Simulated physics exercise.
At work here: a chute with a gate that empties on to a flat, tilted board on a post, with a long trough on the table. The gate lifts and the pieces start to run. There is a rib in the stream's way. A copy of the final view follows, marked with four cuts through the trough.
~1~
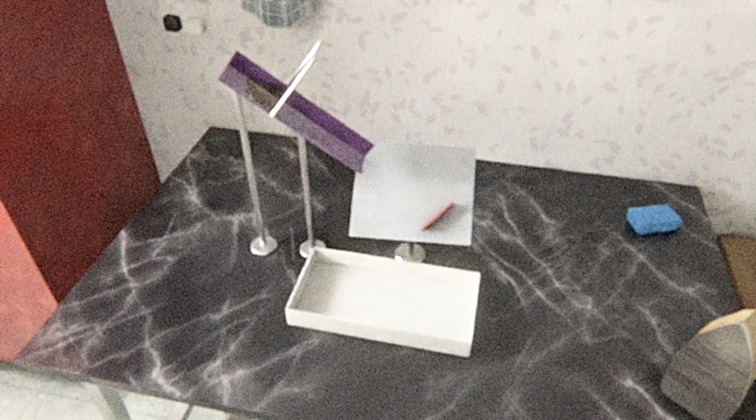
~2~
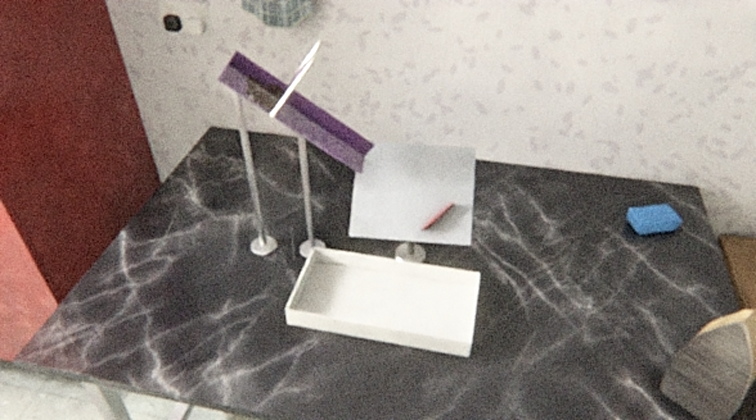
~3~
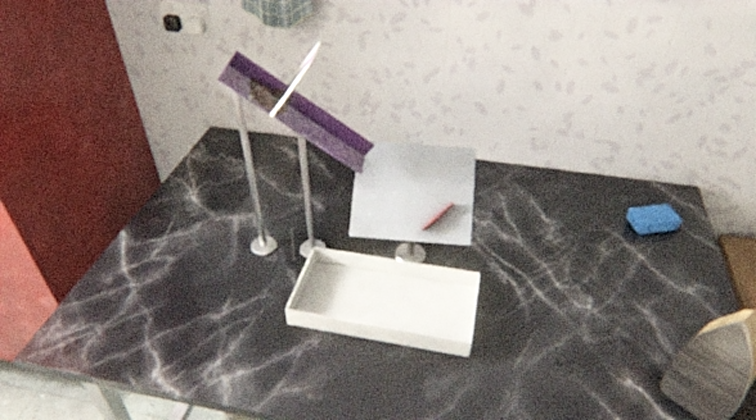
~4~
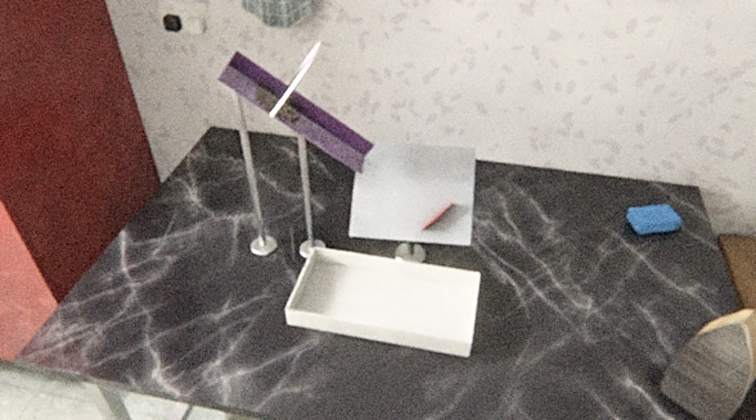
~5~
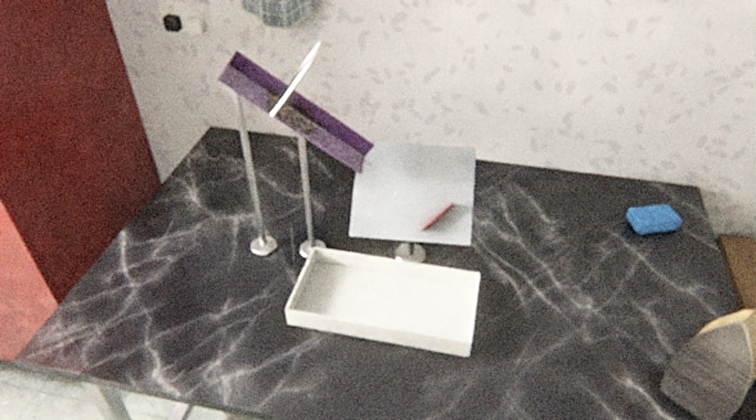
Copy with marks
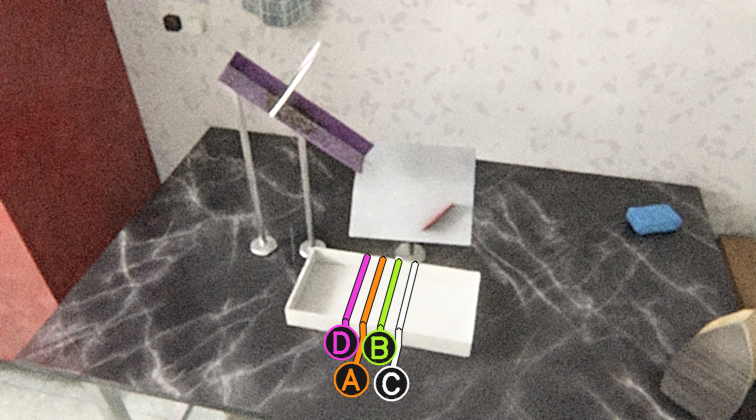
In this clip, small dark pieces slide slowly rightward down a sloping purple chute, passing a raised white gate, above a tilted pale board with a reddish rib and an empty white trough on a dark marbled table.
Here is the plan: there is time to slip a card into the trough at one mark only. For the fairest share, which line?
C is best.
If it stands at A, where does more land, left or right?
Right.
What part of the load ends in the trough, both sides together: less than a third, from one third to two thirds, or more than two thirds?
More than two thirds.
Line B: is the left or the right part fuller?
Right.
On the marked copy, line A crosses the front rim at (363, 323); line B crosses the front rim at (380, 326); line C crosses the front rim at (399, 329); line D crosses the front rim at (345, 320).
With A, of what is caught, none on the left of the divider, all on the right.
With B, of what is caught, a small part on the left of the divider, most on the right.
With C, of what is caught, about half on the left of the divider, about half on the right.
With D, of what is caught, none on the left of the divider, all on the right.
